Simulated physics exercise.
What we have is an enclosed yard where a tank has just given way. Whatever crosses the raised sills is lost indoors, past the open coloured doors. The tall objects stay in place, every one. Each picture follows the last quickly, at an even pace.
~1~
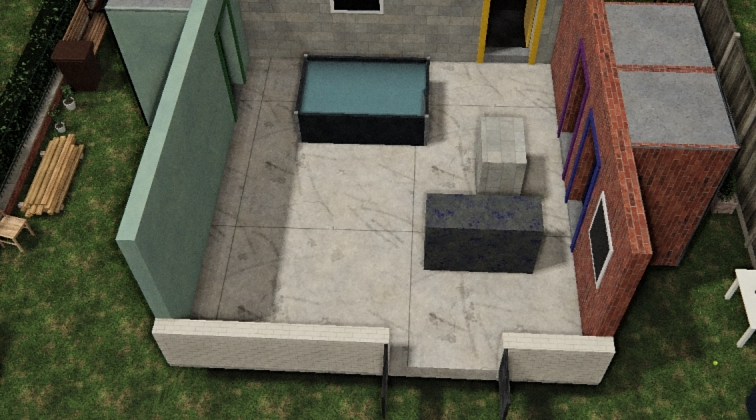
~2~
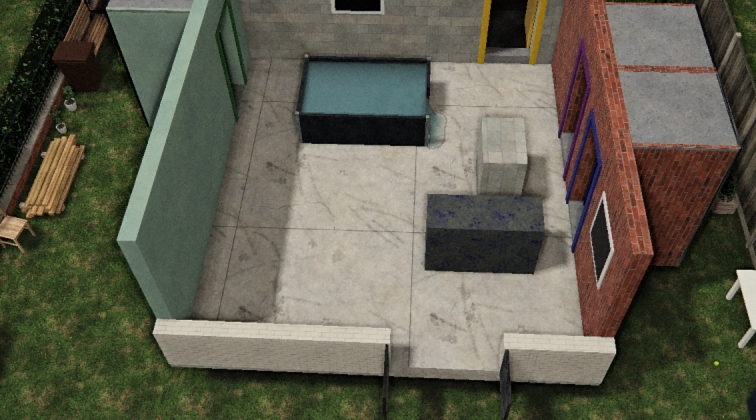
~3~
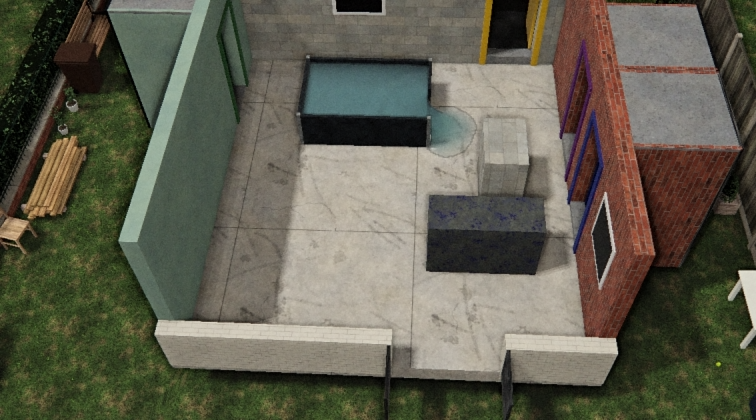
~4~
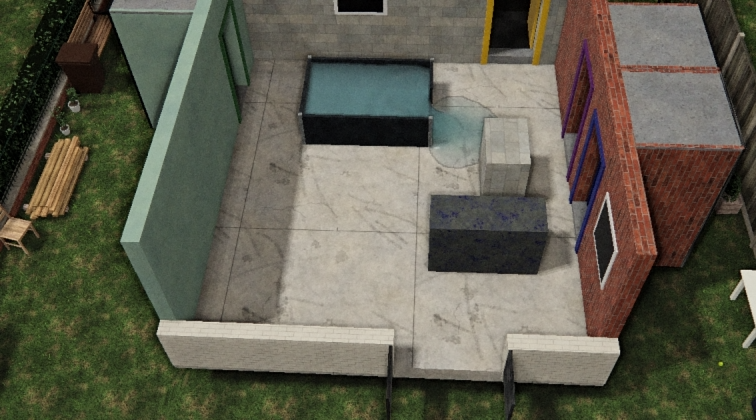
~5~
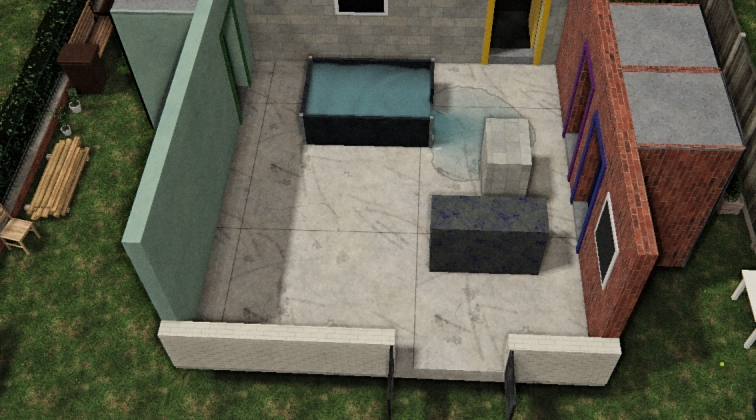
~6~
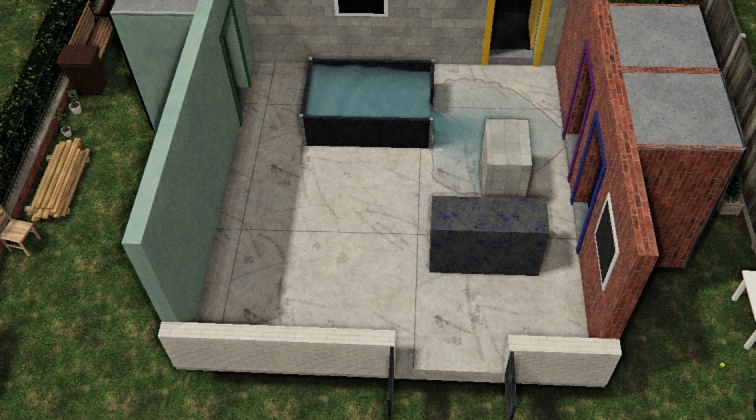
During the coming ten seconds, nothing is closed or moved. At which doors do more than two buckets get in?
As I see it, the yellow door lets in little enough there, the green door lets too much in there, the purple door lets too much in there, the blue door lets in little enough there.
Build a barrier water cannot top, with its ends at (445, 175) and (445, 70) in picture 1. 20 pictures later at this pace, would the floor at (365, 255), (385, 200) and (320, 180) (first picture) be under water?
Taking the three spots in turn, they are inundated, inundated and unwetted.
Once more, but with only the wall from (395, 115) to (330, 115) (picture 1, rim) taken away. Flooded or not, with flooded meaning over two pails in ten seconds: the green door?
The green one takes less.
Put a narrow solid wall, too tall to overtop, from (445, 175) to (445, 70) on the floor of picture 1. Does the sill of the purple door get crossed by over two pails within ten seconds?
Well, purple does not reach it.
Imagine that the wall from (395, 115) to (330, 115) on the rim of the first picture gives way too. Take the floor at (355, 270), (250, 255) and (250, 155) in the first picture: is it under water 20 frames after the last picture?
One by one: Waterlogged; waterlogged; unsoaked.
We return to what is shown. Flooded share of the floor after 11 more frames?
Some 25 in a hundred.
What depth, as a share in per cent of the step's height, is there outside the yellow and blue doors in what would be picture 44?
About 70 and 50 per cent.
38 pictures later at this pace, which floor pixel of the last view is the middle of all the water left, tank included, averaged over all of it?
At roughly (430, 143).
A moment on, water covers 20 % of the floor; the yellow door wet at the sill, nothing in, the green door not reached, the purple door under two buckets in, the blue door not reached.
Next, water covers 25 % of the floor; the yellow door wet at the sill, nothing in, the green door not reached, the purple door over two buckets in, the blue door wet at the sill, nothing in.
Then, water covers 35 % of the floor; the yellow door wet at the sill, nothing in, the green door not reached, the purple door far over two buckets in, the blue door wet at the sill, nothing in.
Later, water covers 60 % of the floor; the yellow door under two buckets in, the green door under two buckets in, the purple door far over two buckets in, the blue door wet at the sill, nothing in.
In the end, water covers 90 % of the floor; the yellow door under two buckets in, the green door over two buckets in, the purple door far over two buckets in, the blue door wet at the sill, nothing in.
